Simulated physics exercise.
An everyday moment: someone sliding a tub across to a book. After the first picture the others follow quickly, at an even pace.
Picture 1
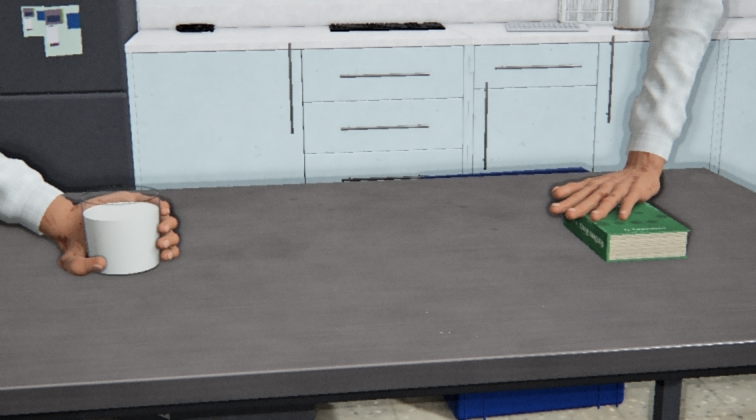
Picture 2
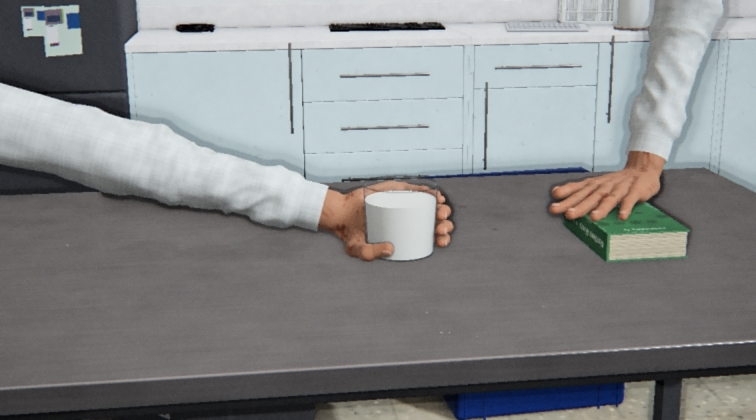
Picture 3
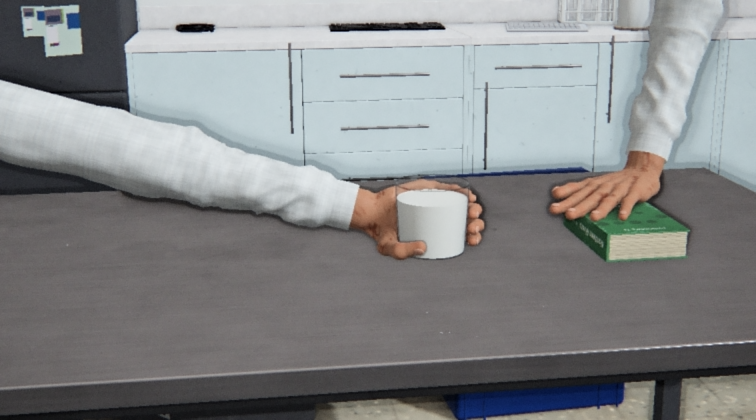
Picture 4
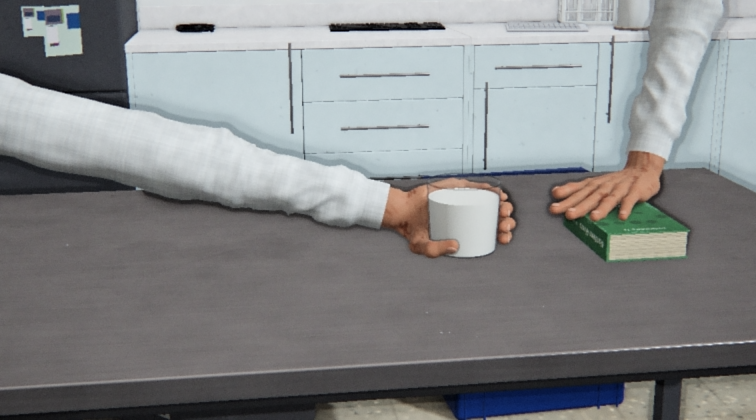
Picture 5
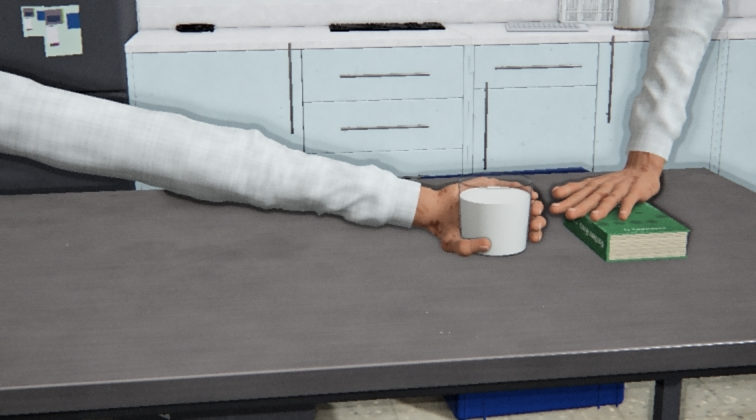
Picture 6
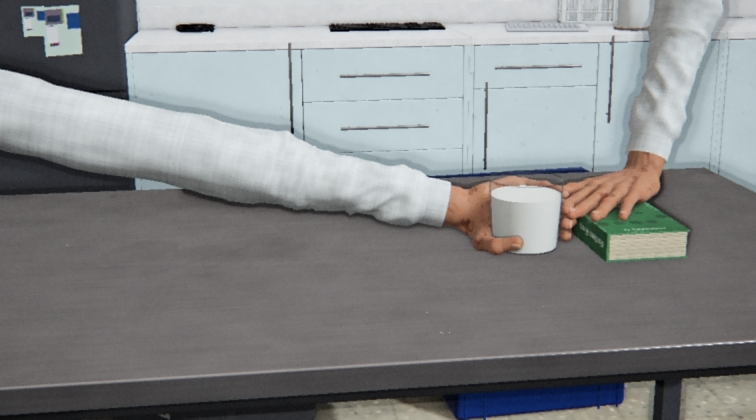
The clip opens on a dark table with one hand around a white tub at the left and another resting on a green book at the right. The tub is slid rightward, first over a wide stretch and then in smaller, even shifts, until it is close beside the book, which stays put.
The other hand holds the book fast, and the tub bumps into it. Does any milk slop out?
The tub loses some.
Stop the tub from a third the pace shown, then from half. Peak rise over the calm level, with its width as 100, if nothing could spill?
In turn 15 and 25 per cent.
A moment on, the tub meets the book.
Further on, the milk surges up the wall; a puddle lies under it.
When it is over, the tub stands at the book; a puddle lies under it.
